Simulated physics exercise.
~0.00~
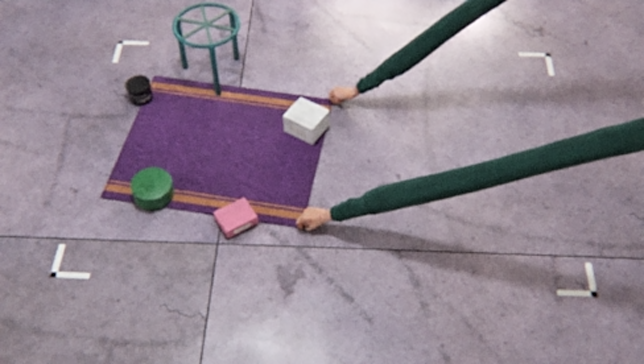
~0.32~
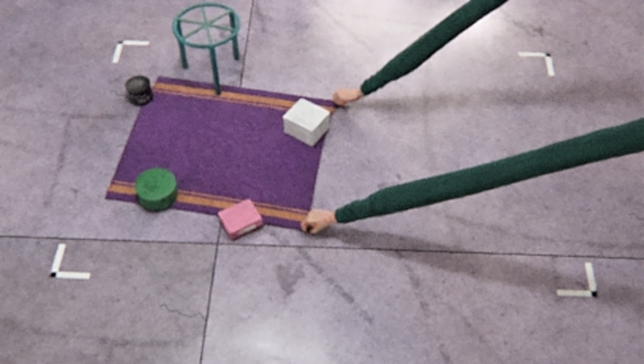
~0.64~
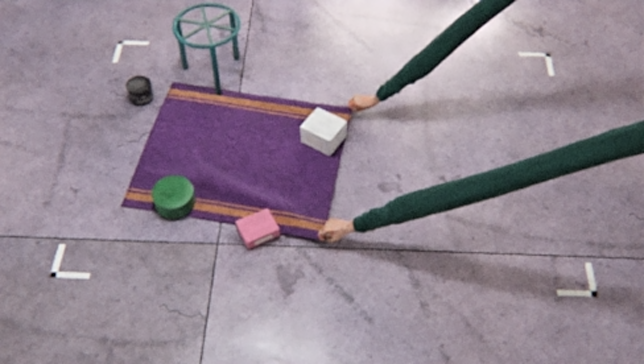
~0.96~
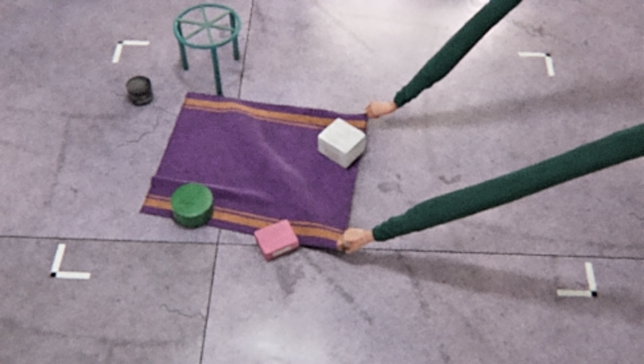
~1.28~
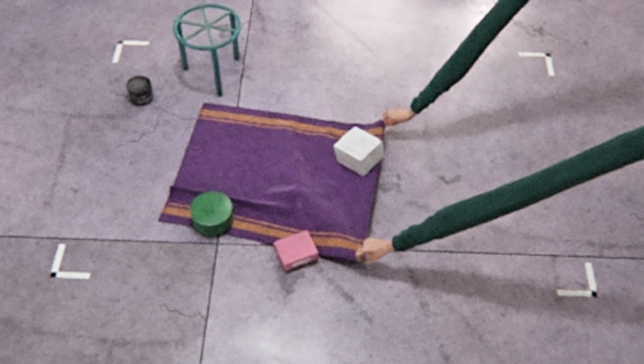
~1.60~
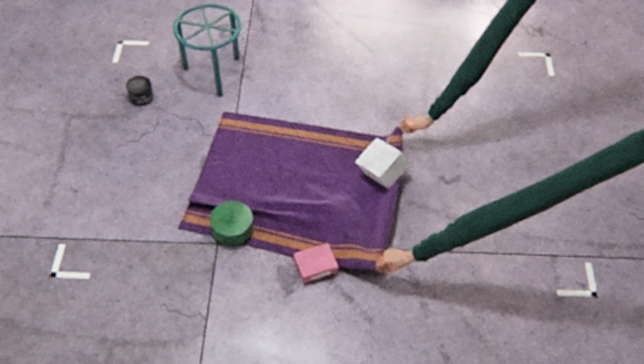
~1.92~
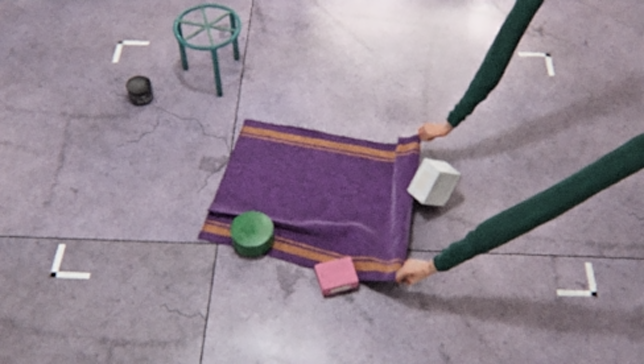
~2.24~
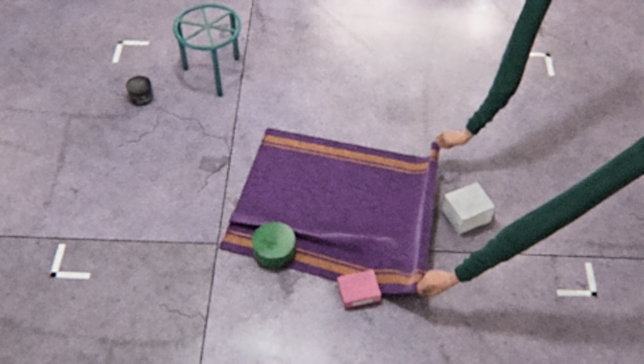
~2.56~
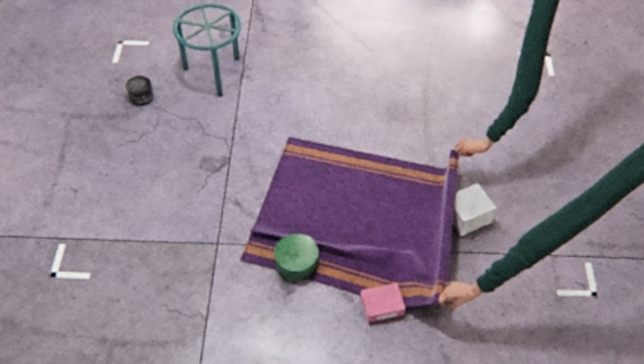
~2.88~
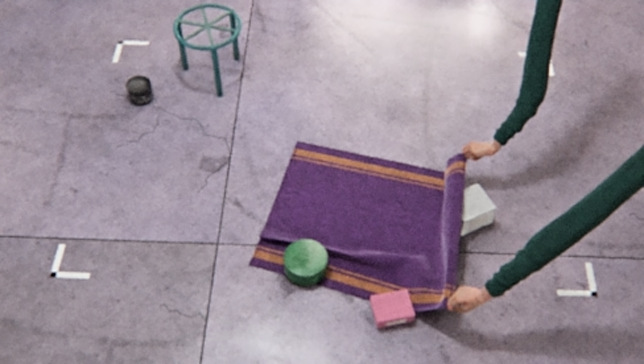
Purple rug being dragged right and down by two hands, carrying green tub and pink carton as white box tumbles off.
